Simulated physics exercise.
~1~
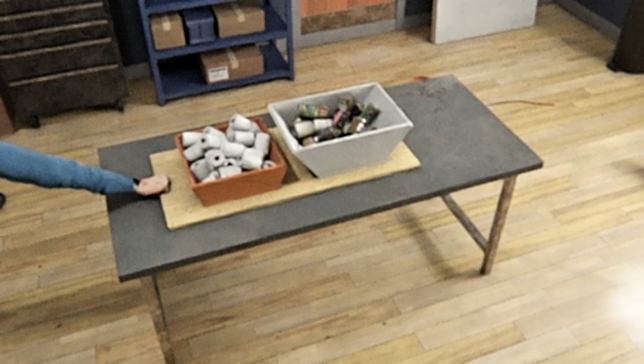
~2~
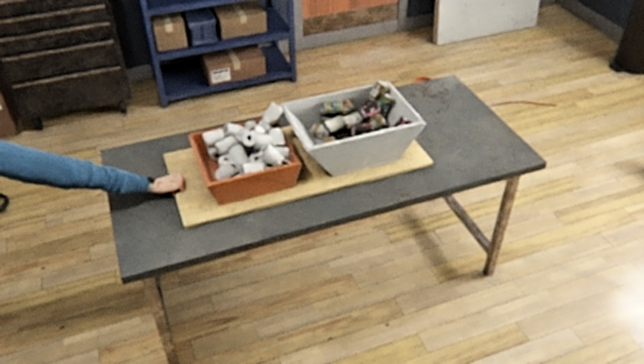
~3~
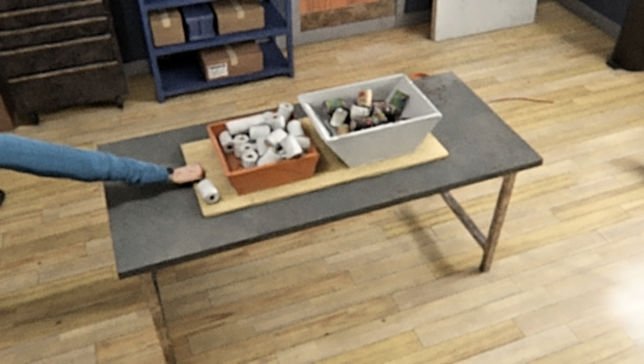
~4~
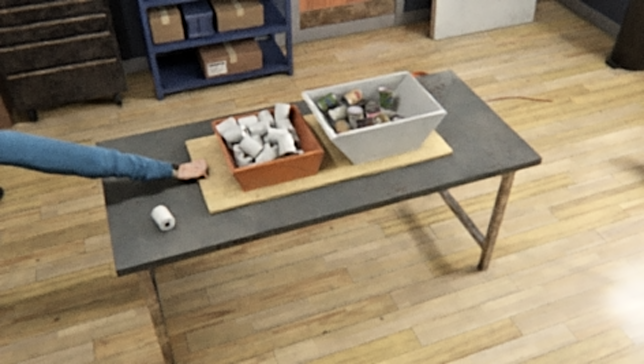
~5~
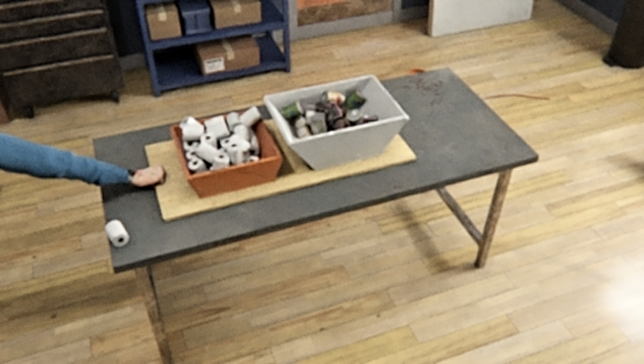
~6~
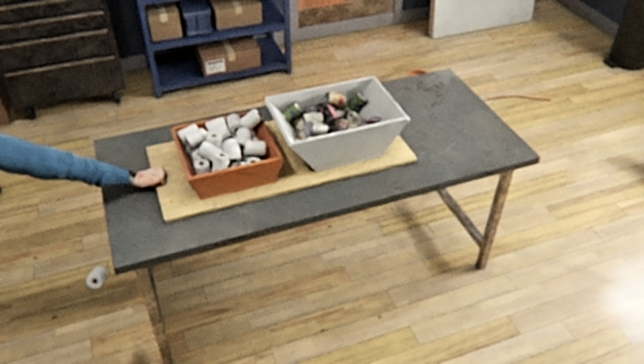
Hand sliding a board with orange and white containers right, then back left, as one paper roll drops and rolls off the table.
